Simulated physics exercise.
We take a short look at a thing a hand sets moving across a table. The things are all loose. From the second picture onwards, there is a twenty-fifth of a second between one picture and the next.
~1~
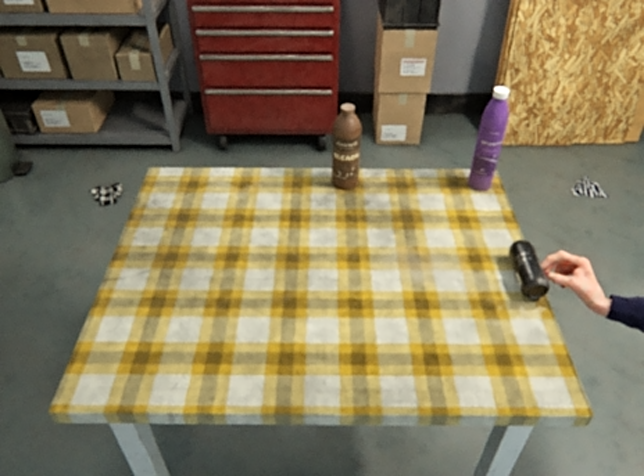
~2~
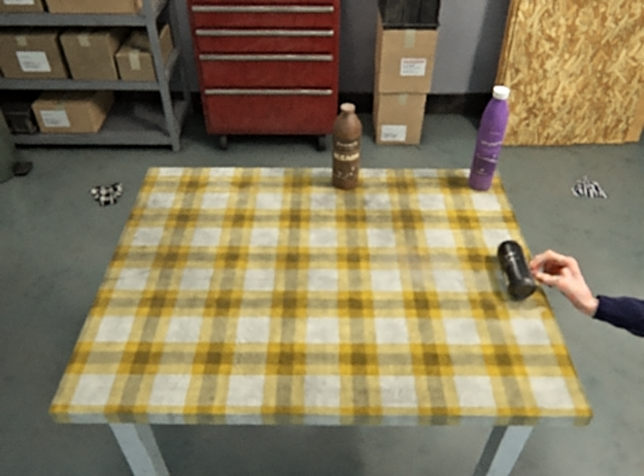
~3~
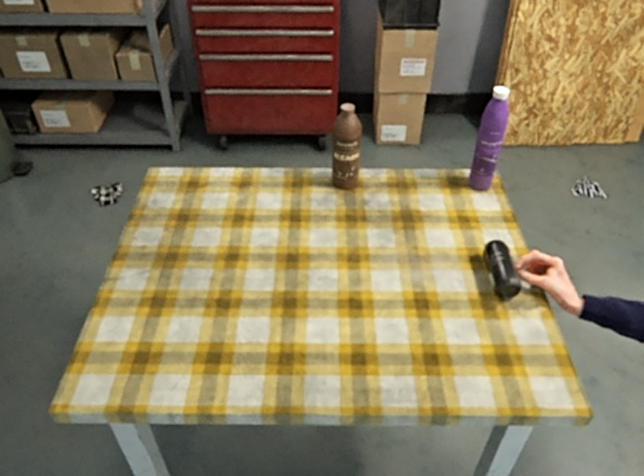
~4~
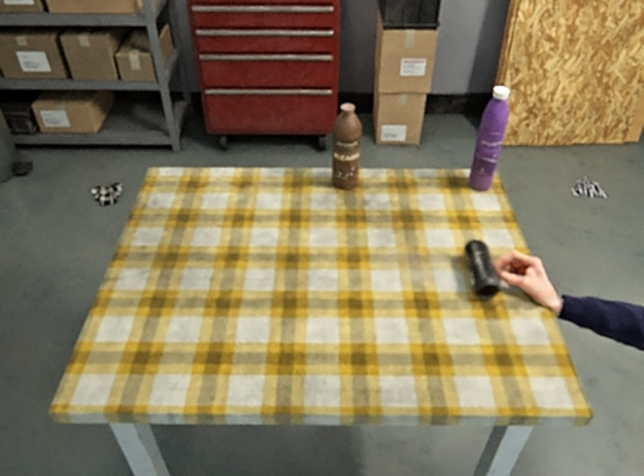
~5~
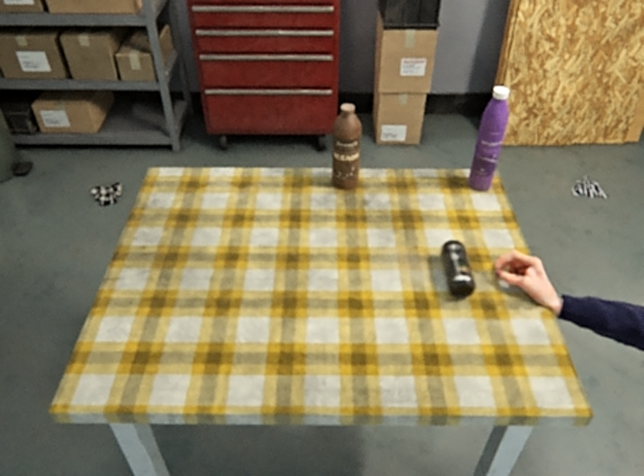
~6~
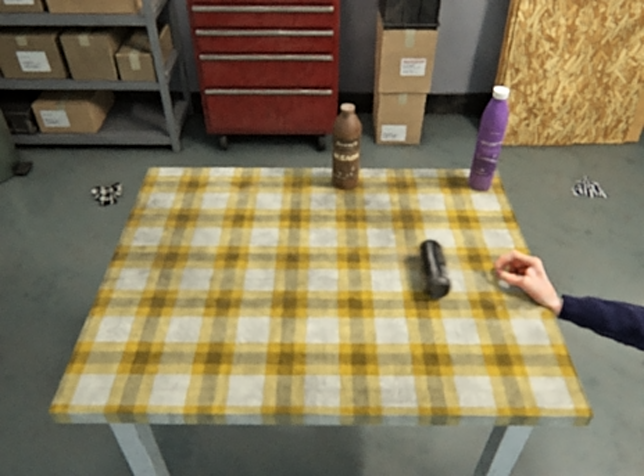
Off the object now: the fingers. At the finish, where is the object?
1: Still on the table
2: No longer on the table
The answer is 2.
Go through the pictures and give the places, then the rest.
Under the hand; black can (528, 269), in the first frame.
Under the hand; black can (516, 269), in the second frame.
Under the hand; black can (502, 269), in the third frame.
Black can (481, 269), in the fourth frame.
Black can (457, 269) moved about its own width, in the fifth frame.
Black can (434, 268) moved well along, in the sixth frame.
Then, 0.30 s later than the last frame, black can moved well along near (270, 267).
Then, 0.60 s later than the last frame, black can moved well along near (128, 267).
Then, 1.00 s later than the last frame, black can now off the table.
When it is over, off the table, black can.
